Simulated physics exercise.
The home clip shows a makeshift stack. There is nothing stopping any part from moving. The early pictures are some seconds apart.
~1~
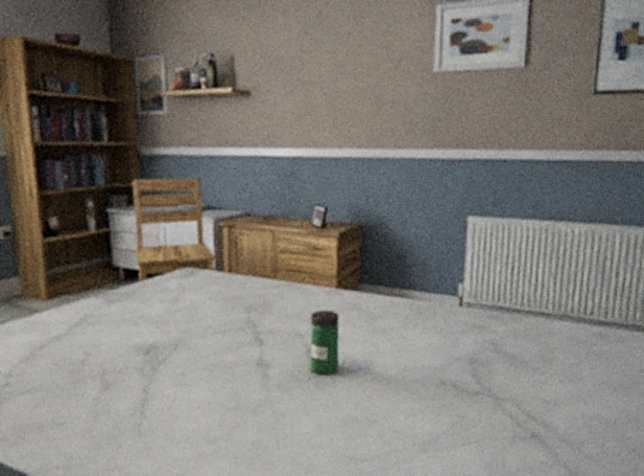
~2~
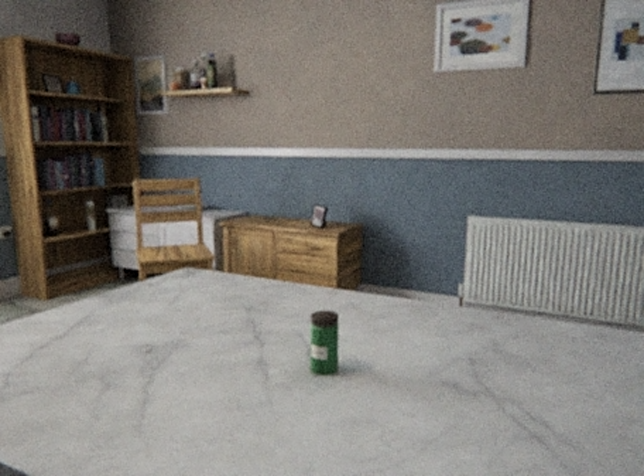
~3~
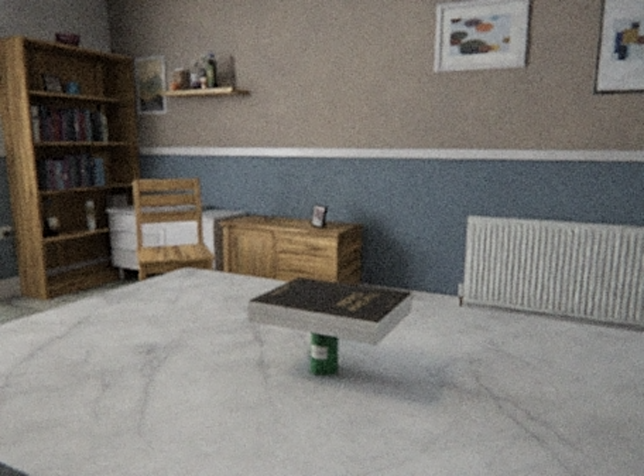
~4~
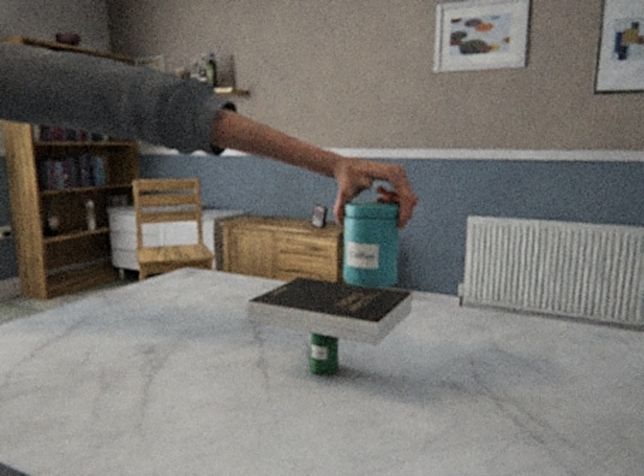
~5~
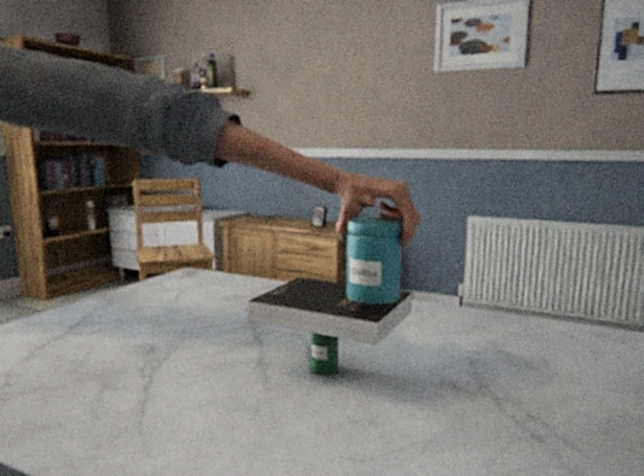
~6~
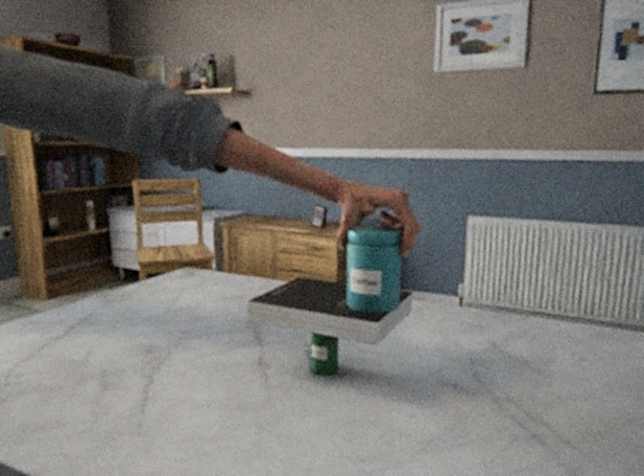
A hand lowering a turquoise jar onto the right side of a black book balanced on a small green jar.
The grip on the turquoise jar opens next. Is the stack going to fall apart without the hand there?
Yes, the balance breaks.
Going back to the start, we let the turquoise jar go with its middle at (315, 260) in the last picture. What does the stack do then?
Stands.
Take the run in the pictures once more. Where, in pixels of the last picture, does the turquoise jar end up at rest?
End position in the final view: Approximately (500, 397).
Then, 0.30 s later than the last frame, turquoise jar now fallen; black book tilted by 38°.
Then, 0.50 s later than the last frame, black book tilted by 44°; green shaker moved a little.
Then, 0.60 s later than the last frame, black book now fallen; green shaker moved well along.
Then, 0.70 s later than the last frame, green shaker moved well along.
When it is over, fallen, turquoise jar and black book; moved from the start, green shaker. End places, in pixels of the last picture, turquoise jar near (500, 397). The stack loses its balance.
